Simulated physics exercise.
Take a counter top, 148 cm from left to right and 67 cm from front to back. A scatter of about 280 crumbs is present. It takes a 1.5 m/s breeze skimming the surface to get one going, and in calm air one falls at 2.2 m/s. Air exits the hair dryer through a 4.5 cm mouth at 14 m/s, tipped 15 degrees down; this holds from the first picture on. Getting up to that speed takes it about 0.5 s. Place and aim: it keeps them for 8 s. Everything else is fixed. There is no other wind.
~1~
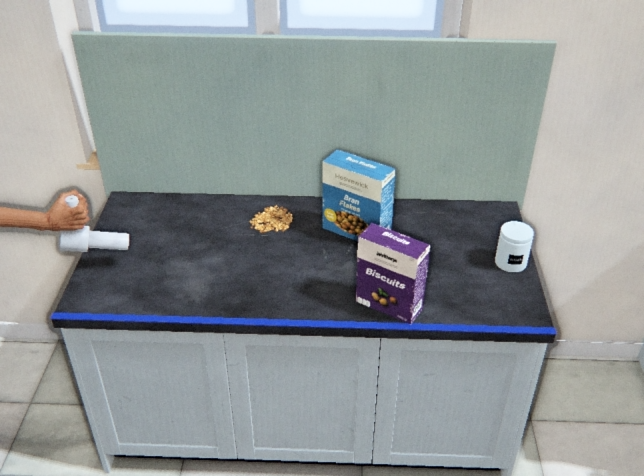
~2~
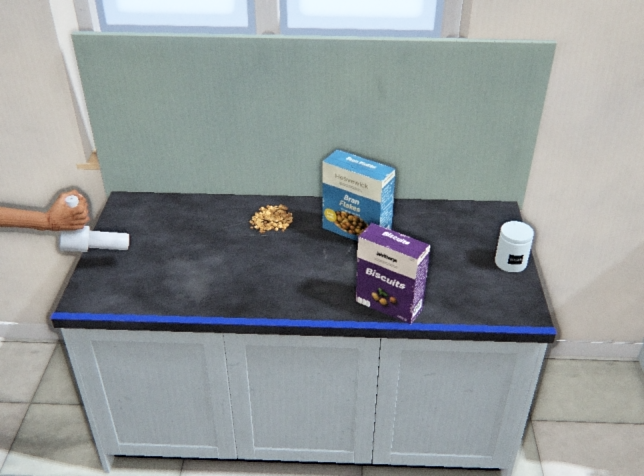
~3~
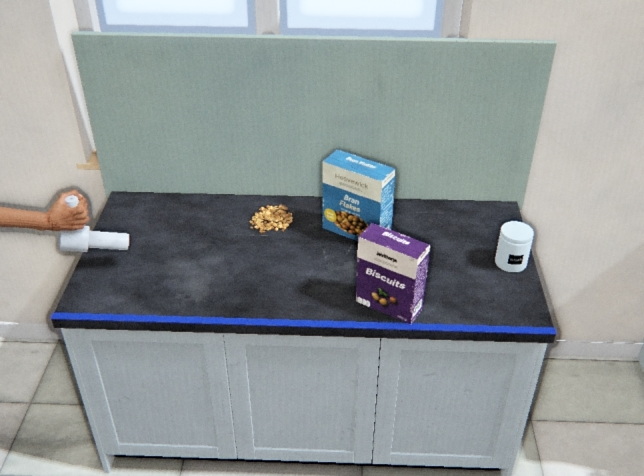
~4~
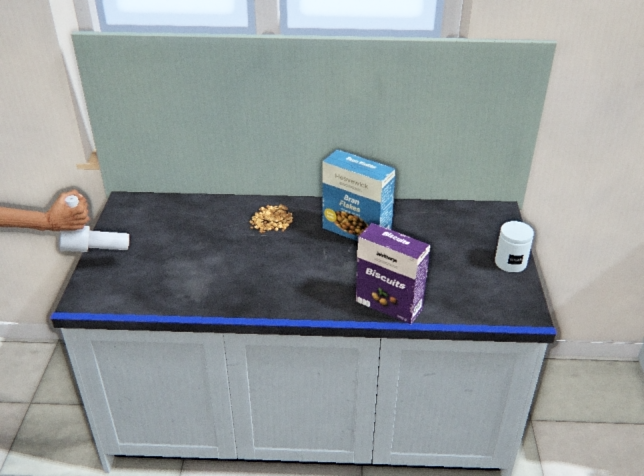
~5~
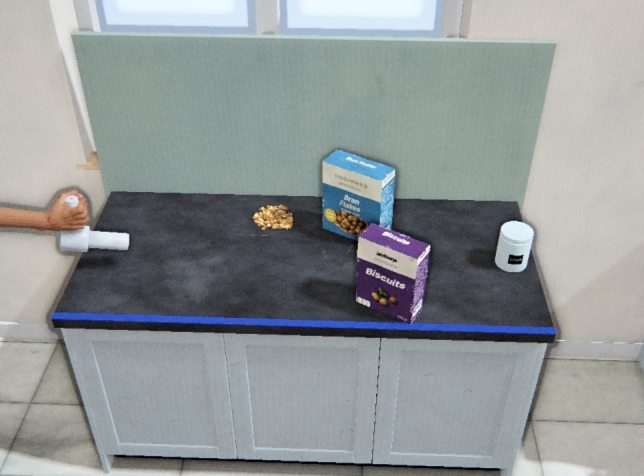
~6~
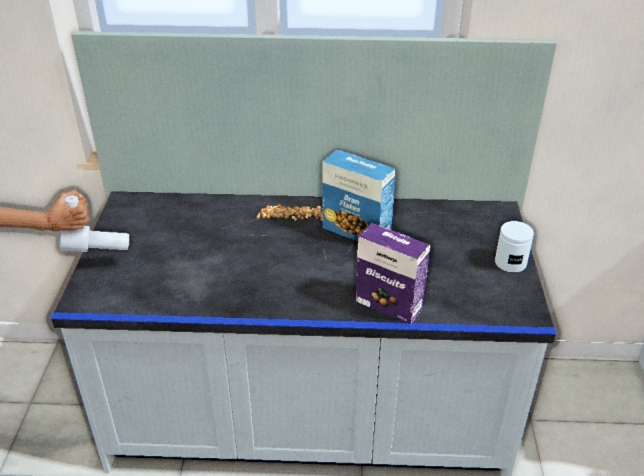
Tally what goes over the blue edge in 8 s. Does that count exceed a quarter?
My prediction: The spill over that edge stays at or below a quarter.
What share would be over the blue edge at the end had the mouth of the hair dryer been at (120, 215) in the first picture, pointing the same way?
In that case some 0 per cent.
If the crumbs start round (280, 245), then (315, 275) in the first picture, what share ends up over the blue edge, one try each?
0 %, 2 %.
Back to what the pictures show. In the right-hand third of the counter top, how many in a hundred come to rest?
Something close to 20 % ends up there.
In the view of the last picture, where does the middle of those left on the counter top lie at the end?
Centre point: About (484, 214).
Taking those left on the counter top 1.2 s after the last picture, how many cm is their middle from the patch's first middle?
The middle is some 75 cm from where it began.
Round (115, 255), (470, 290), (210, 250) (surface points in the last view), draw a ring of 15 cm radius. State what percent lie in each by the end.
First spot near 0 %, second near 0 %, third near 0 %.
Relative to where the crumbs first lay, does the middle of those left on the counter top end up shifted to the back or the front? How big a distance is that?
Shift: Towards the far edge, some 5 cm.
Then, 1.2 s after the last picture, 27 % are on the move or not yet settled, 0 % are over the blue edge; the middle of those still in play is near (488, 214).
Then, 2.1 s after the last picture, 25 % are on the move or not yet settled, 0 % are over the blue edge; the middle of those still in play is near (485, 215).
Then, 4.0 s after the last picture, 22 % are on the move or not yet settled, 0 % are over the blue edge; the middle of those still in play is near (484, 214).
Then, 7.6 s after the last picture, at the end, 0 % are over the blue edge; the middle of those still in play is near (484, 214).
